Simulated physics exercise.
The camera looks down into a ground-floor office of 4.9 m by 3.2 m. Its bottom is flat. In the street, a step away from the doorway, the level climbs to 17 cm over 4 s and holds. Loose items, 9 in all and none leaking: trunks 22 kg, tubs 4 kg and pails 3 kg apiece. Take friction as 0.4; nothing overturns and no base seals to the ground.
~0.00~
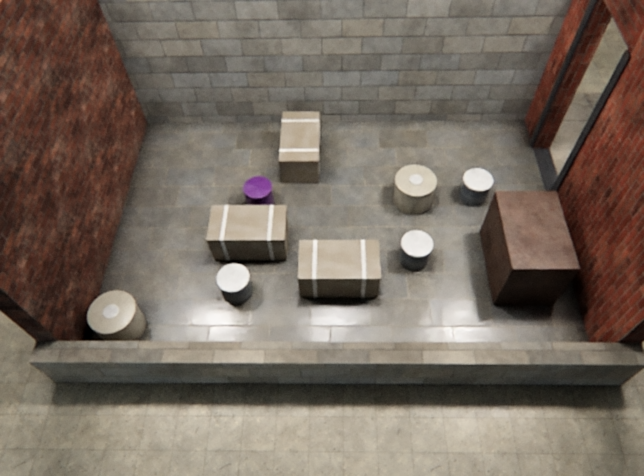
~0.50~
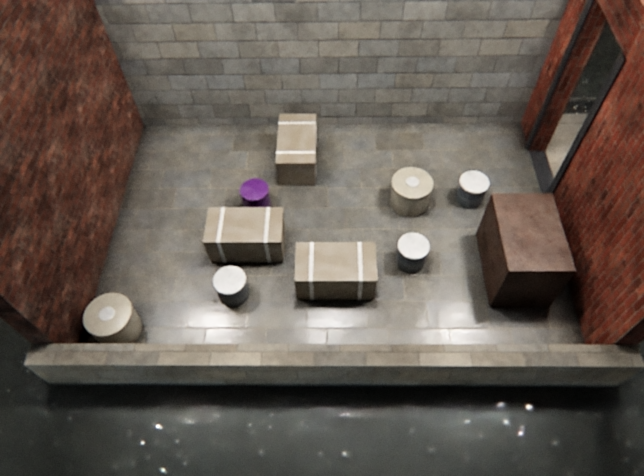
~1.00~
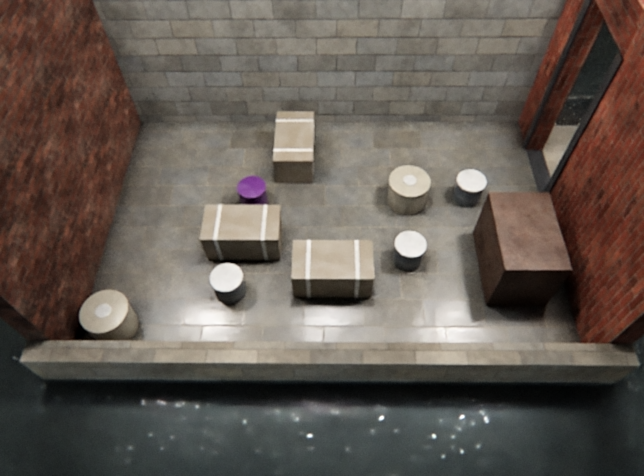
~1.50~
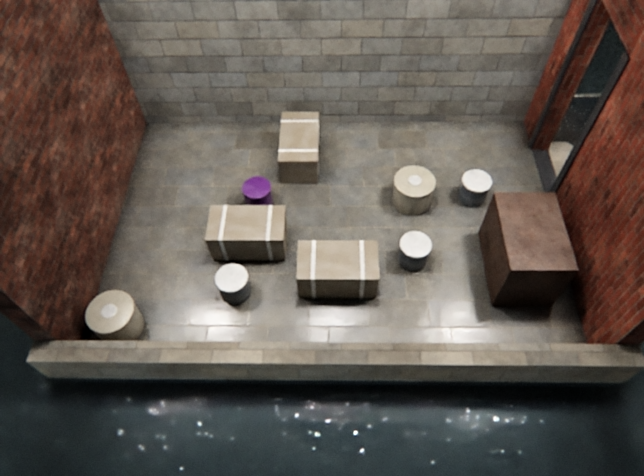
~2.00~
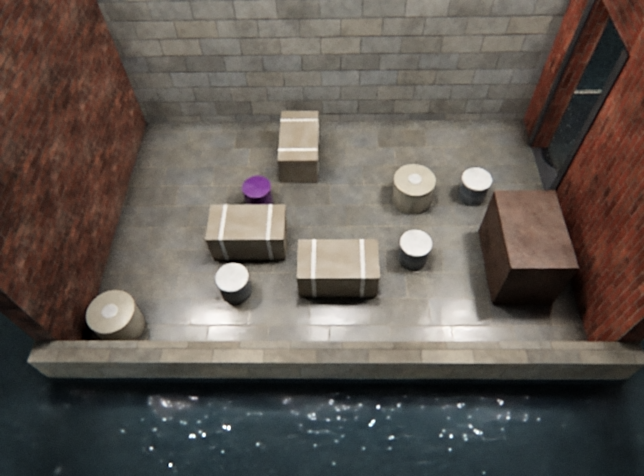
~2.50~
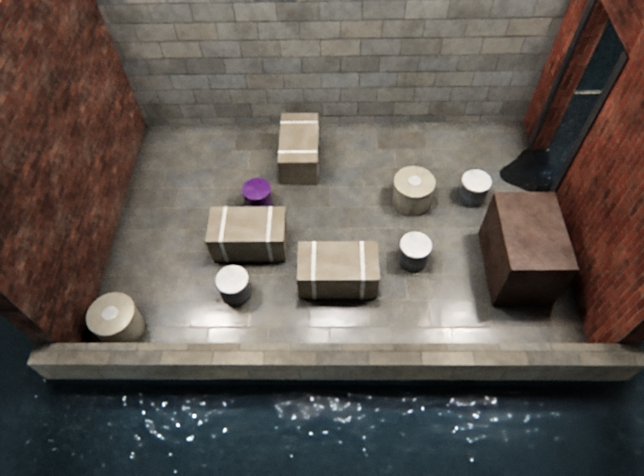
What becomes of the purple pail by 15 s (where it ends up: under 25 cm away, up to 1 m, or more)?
Purple pail gets carried off.
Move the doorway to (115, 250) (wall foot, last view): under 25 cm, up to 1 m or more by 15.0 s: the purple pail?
Then the purple pail ends far away.
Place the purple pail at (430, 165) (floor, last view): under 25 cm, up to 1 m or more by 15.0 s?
It ends far away.
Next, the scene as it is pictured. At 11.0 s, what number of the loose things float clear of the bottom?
5 of them.
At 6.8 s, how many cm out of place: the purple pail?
About 20 cm.
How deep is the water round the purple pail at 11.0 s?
Roughly 6 cm.
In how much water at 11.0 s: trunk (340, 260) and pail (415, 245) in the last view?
About 4 and 3 cm.
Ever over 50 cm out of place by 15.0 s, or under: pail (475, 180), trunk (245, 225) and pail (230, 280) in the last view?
In that order: Past it, short of it, under.
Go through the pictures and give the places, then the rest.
In the first picture, the purple pail at (258, 187), on the bottom; water covers 0.0 m2; 0 of 9 have shifted.
In the second picture, the purple pail at (254, 189), on the bottom; 0.0 m2 under water; 0 of 9 have shifted.
In the third picture, the purple pail at (251, 187), on the bottom; water covers 0.0 m2; 0 of 9 have shifted.
In the fourth picture, the purple pail at (257, 187) rests on the ground; 0.0 m2 under water; 0 of 9 have shifted.
In the fifth picture, the purple pail at (256, 187) rests on the ground; water covers 0.0 m2; 0 of 9 have shifted.
In the sixth picture, the purple pail at (256, 189) rests on the ground; 0.2 m2 under water; 0 of 9 have shifted.
After 3.5 s the purple pail is near (256, 189), 0.0 m from its start, aground; 0 afloat.
After 6.8 s the purple pail is near (243, 186), 0.2 m from its start, aground; 2 afloat.
After 11.0 s the purple pail is near (164, 189), 1.0 m from its start, afloat; 5 afloat.
After 15.0 s the purple pail is near (155, 326), 1.9 m from its start, afloat; 9 afloat.
